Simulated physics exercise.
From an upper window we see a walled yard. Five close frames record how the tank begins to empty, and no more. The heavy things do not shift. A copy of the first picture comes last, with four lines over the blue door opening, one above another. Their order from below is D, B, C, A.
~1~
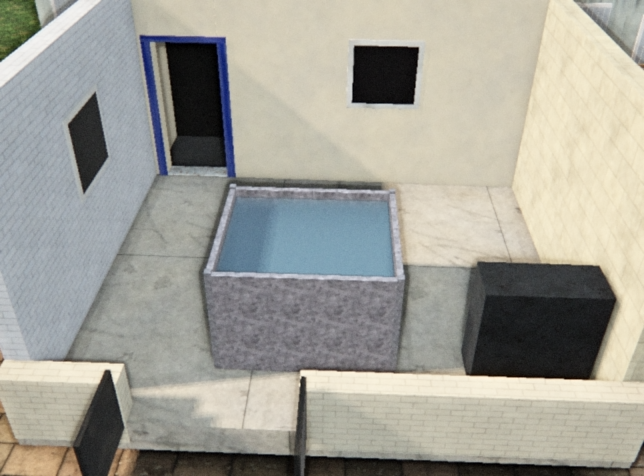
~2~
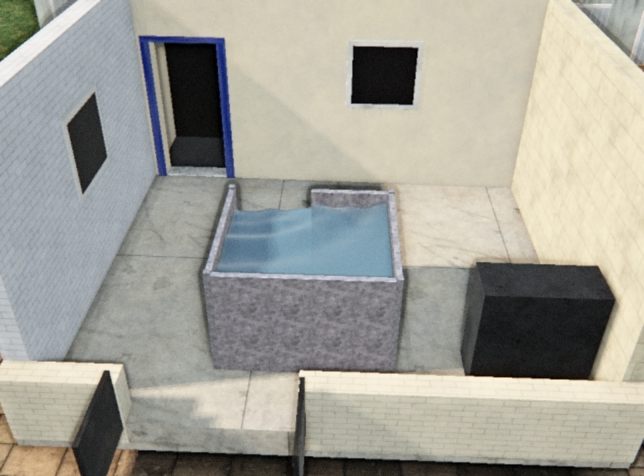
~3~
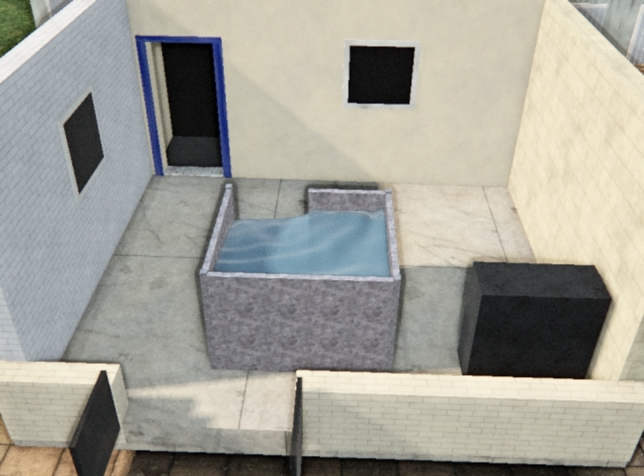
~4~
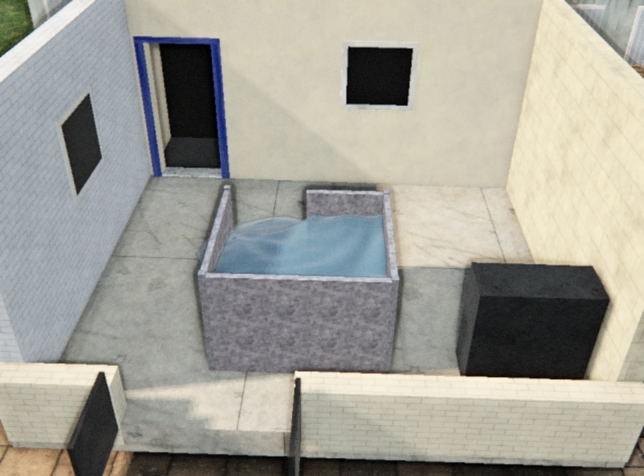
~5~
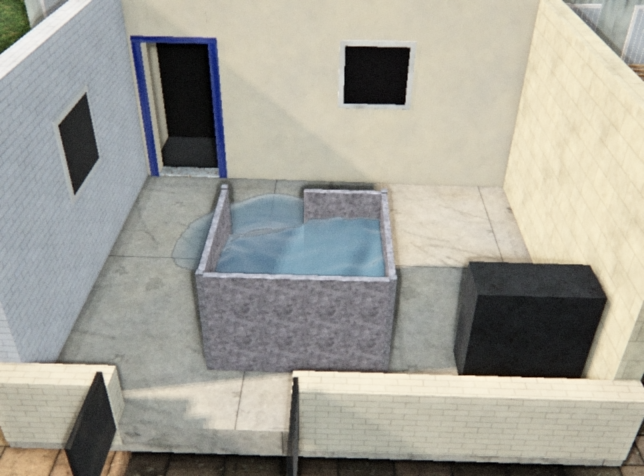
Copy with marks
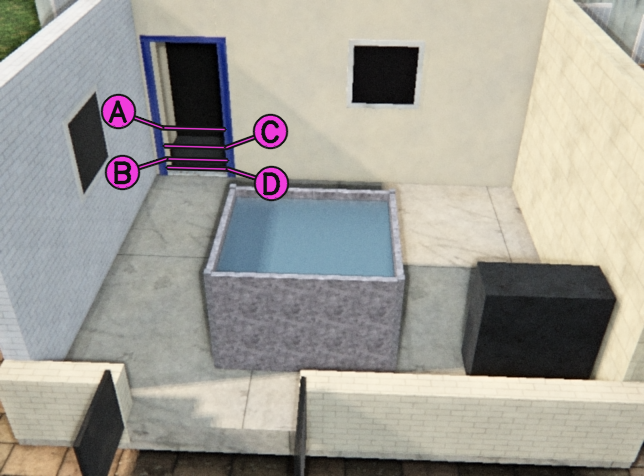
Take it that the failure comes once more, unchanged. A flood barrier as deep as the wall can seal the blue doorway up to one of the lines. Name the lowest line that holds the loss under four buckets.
Height C just does it.
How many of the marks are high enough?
Two of them.
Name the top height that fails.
B it is.
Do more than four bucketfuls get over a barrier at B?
Yes.
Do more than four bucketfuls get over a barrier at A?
No.
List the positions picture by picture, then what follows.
The first frame shows water in the tank at rest, its middle at (309, 236); foot of the blue doorway at (198, 176); open gate at (212, 363).
In the second frame, water covers 2 % of the ground, its front hidden from here.
In the third frame, water covers 4 % of the ground, its front hidden from here.
In the fourth frame, water covers 8 % of the ground, its front hidden from here.
The fifth frame shows front seen at (271, 195), 16 % of the ground wet.
On the marked copy, A at (193, 128); B at (196, 159); C at (195, 146); D at (197, 168); from the bottom up D, B, C, A.
If A is chosen, nothing gets over.
If B is chosen, about 8 bucketfuls get in.
If C is chosen, a splash gets over, under a bucket.
If D is chosen, dozens of bucketfuls pour in.
